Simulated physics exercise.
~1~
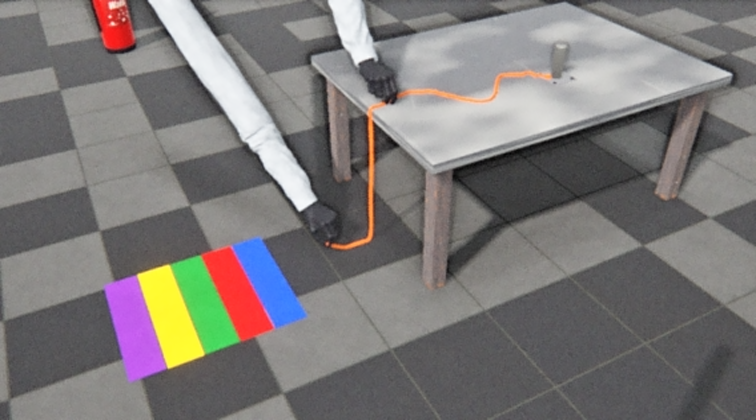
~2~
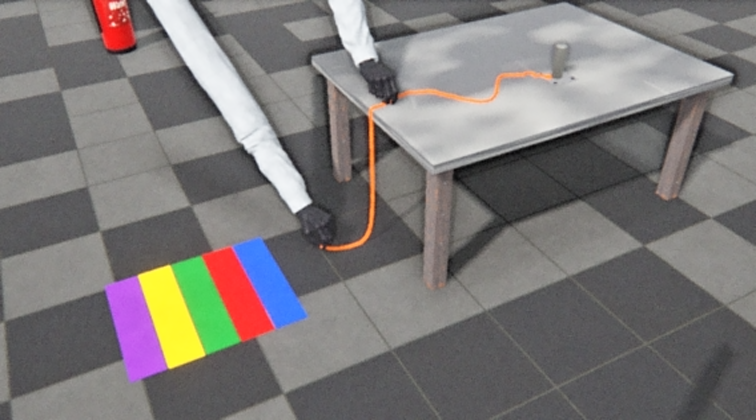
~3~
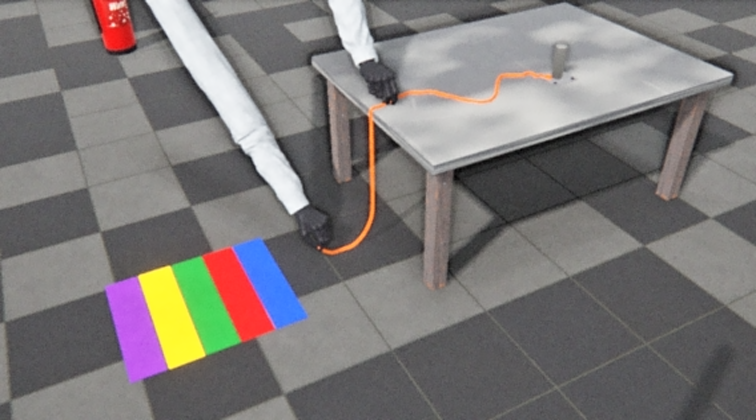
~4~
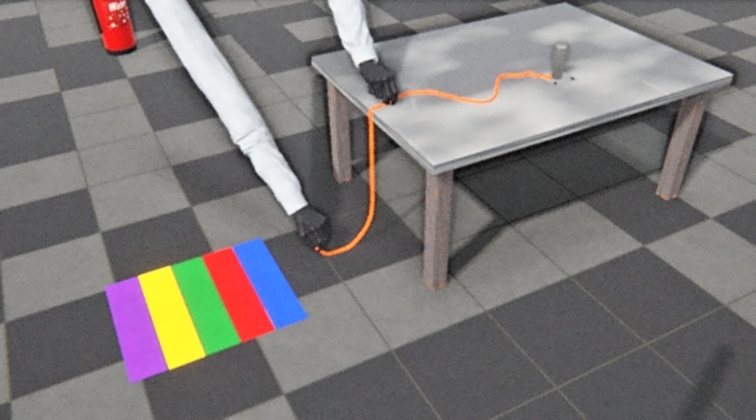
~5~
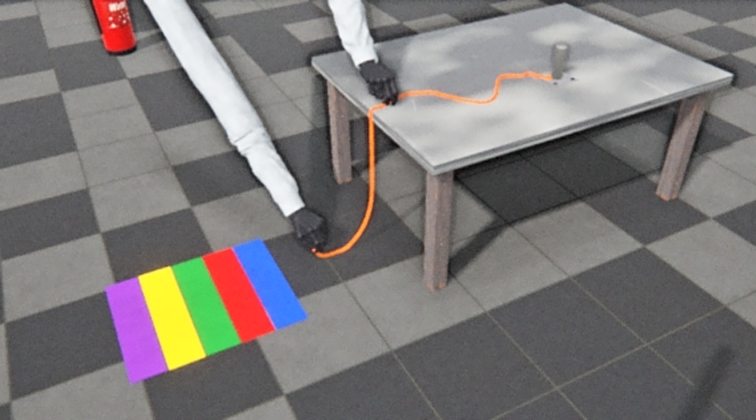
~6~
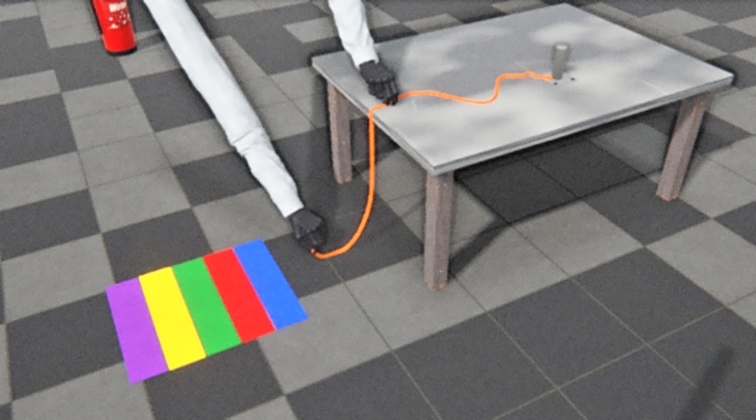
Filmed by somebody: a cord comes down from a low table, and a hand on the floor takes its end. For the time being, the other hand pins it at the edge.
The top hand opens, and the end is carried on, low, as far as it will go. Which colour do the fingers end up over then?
They end up over the yellow strip.
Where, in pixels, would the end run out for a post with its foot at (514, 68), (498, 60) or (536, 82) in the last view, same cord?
About (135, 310), then (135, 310), then (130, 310).
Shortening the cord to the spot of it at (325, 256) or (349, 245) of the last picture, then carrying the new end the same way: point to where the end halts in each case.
Result 1: (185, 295). Result 2: (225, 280).
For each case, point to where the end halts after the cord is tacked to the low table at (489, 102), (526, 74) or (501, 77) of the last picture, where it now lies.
First try around (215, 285), second around (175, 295), third around (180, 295).
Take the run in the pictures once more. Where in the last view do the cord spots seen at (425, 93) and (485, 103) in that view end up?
The first lands at (380, 112), while the second lands at (441, 100).
Early on, end near (214, 284); over green.
Midway, end near (182, 294); over yellow.
At the end of the slack, end near (162, 301); over yellow. It halts on the yellow strip.
